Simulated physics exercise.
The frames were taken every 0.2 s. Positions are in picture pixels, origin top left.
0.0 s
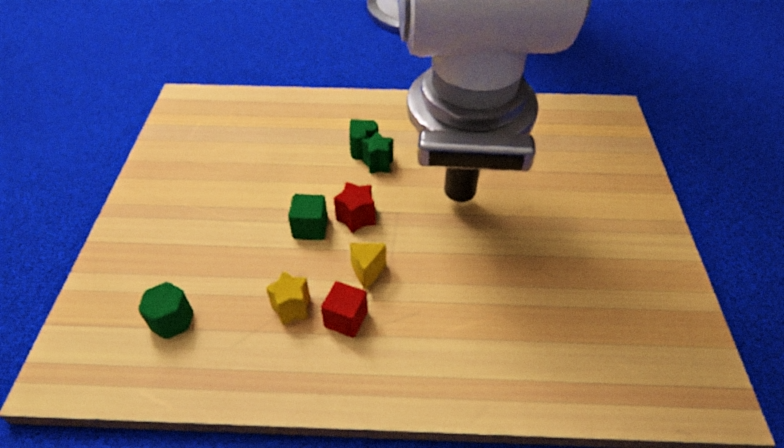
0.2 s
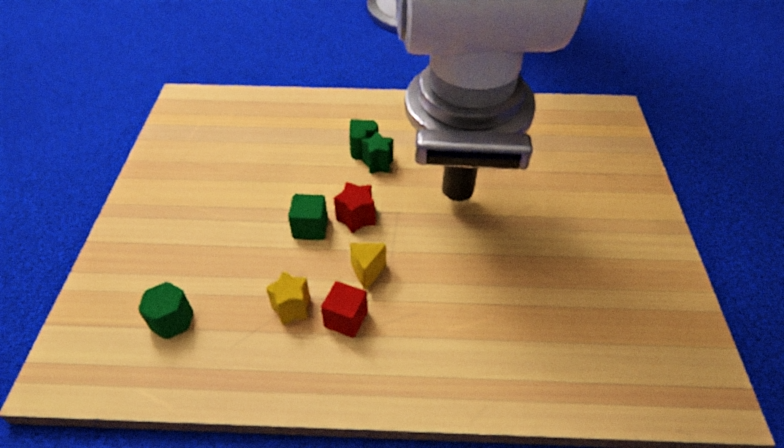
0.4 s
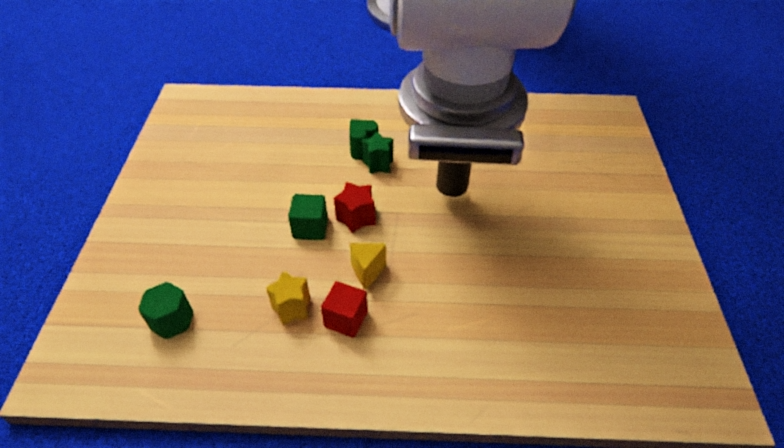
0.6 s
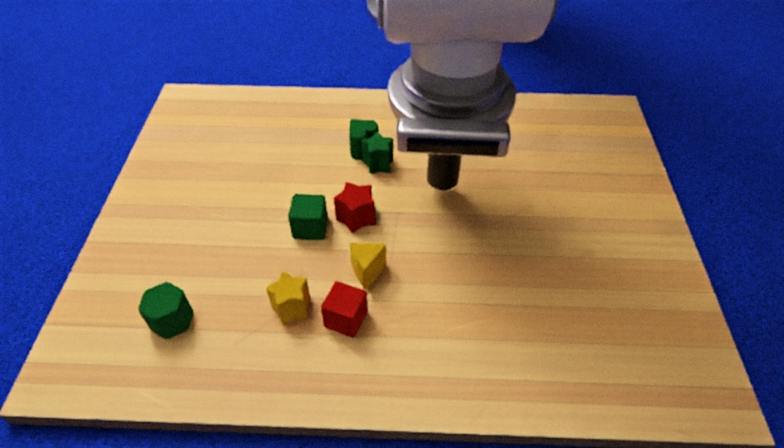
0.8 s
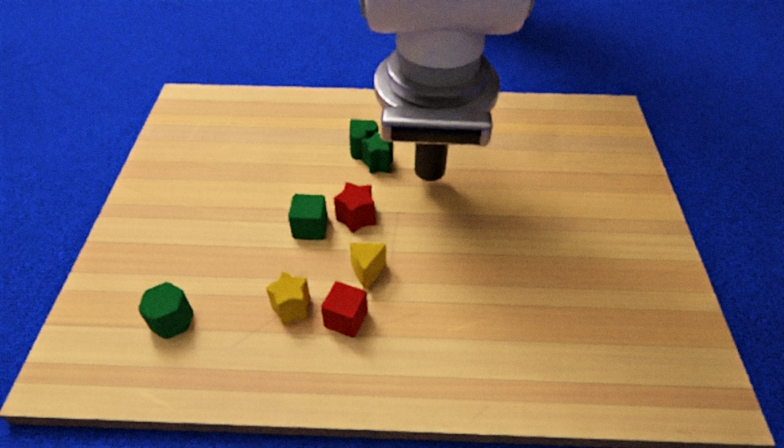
A white and grey robot arm with a short dark bar at its tip hangs over a light wooden board on a blue surface, seen from above at an angle. Green, red and yellow blocks sit across the board's left and middle, including a green heart touching a green star near the back. The arm glides left and slightly back, touching nothing, while the blocks and camera stay still.
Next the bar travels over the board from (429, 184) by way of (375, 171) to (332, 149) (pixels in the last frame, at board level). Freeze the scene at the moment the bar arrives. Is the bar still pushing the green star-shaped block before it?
It seems so.
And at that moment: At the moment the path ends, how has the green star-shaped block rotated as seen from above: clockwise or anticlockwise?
It twists with the clock when seen from above.
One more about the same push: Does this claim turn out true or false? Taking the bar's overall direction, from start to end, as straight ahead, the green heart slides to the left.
My answer: False.
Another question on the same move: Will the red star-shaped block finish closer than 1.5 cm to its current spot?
Going by the path, yes.
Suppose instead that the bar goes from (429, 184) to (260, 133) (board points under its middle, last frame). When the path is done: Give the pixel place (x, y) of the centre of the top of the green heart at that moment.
Its top middle: (333, 109).
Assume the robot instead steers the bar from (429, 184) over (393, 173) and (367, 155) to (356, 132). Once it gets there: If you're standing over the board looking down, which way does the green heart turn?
Spins clockwise.
On the path given first. One third of the way, bar (392, 163); green heart (358, 124); green star-shaped block (370, 138).
Two thirds of the way, bar (358, 151); green heart (348, 115), turned 55° clockwise; green star-shaped block (338, 129), turned 30° clockwise.
At the end, bar (330, 135); red star-shaped block unmoved; green heart (340, 107), turned 115° clockwise; green star-shaped block (311, 115), turned 30° clockwise.
